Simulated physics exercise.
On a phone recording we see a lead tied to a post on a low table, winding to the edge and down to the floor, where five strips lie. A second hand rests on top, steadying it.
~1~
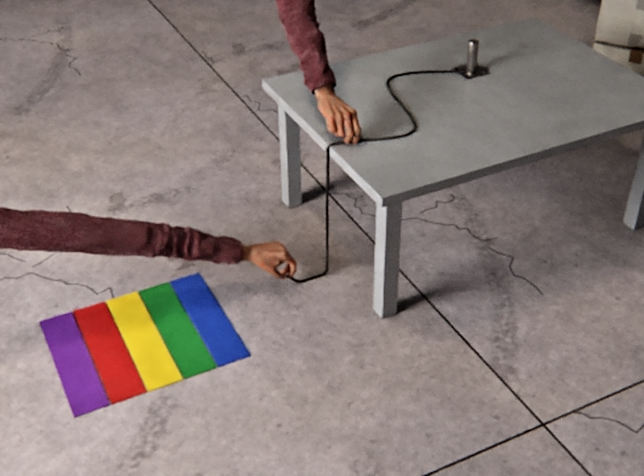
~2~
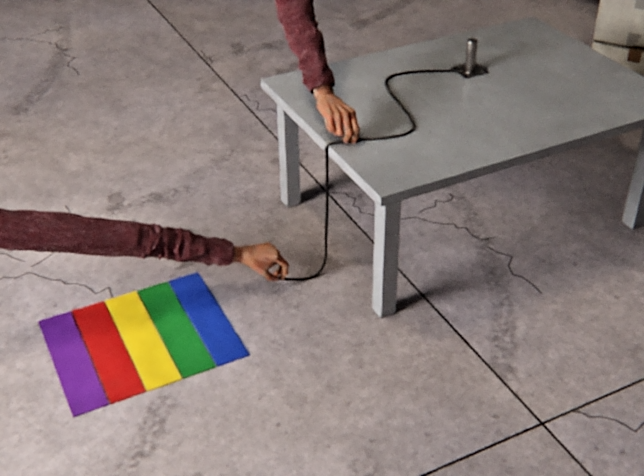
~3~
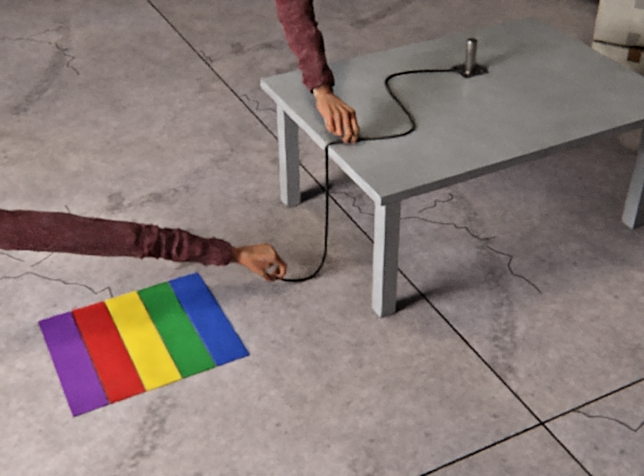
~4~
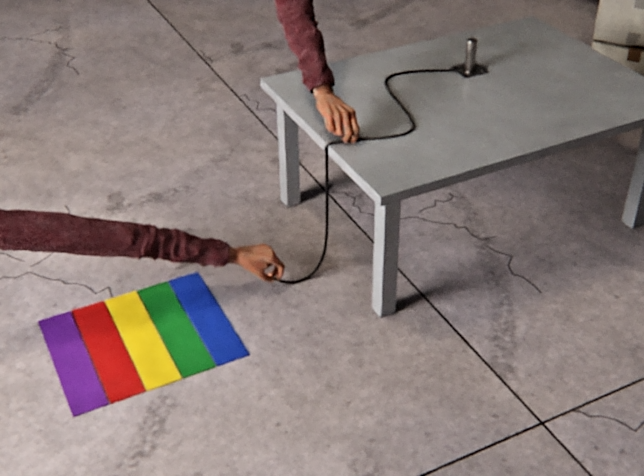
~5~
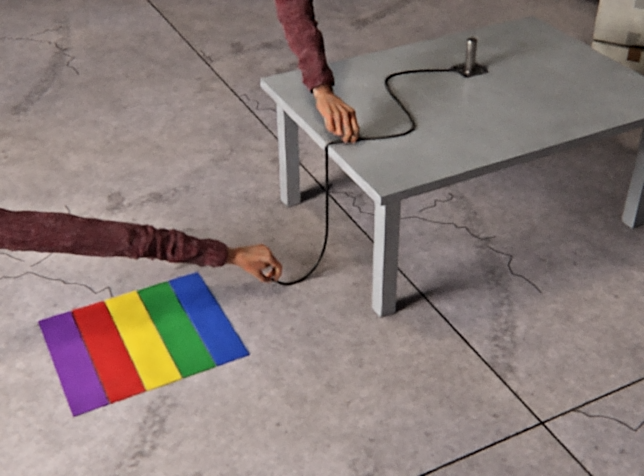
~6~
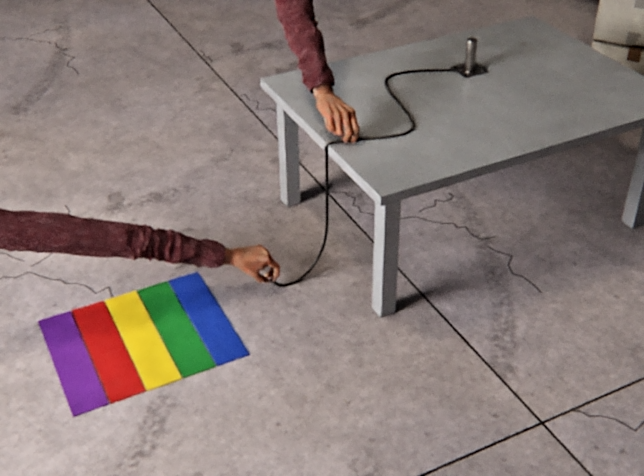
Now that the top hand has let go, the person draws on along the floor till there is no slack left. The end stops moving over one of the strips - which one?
The red strip.
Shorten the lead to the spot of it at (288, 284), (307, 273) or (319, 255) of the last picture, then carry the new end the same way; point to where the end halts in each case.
Close to (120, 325) first, close to (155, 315) next, and close to (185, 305) last.
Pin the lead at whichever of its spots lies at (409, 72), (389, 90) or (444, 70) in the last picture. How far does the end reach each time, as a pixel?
In order of the tries: About (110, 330), about (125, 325), about (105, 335).
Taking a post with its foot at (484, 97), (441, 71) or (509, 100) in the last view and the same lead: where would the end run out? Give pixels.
Going by the last picture, roughly (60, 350), (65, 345) and (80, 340).
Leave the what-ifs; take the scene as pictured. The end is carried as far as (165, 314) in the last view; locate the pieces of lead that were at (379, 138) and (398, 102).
You'll find the first mark at (315, 165) and the second mark at (363, 110).
Soon after, end near (165, 314); over green.
Then, end near (122, 328); over yellow.
At full stretch, end near (95, 336); over red. Over red.
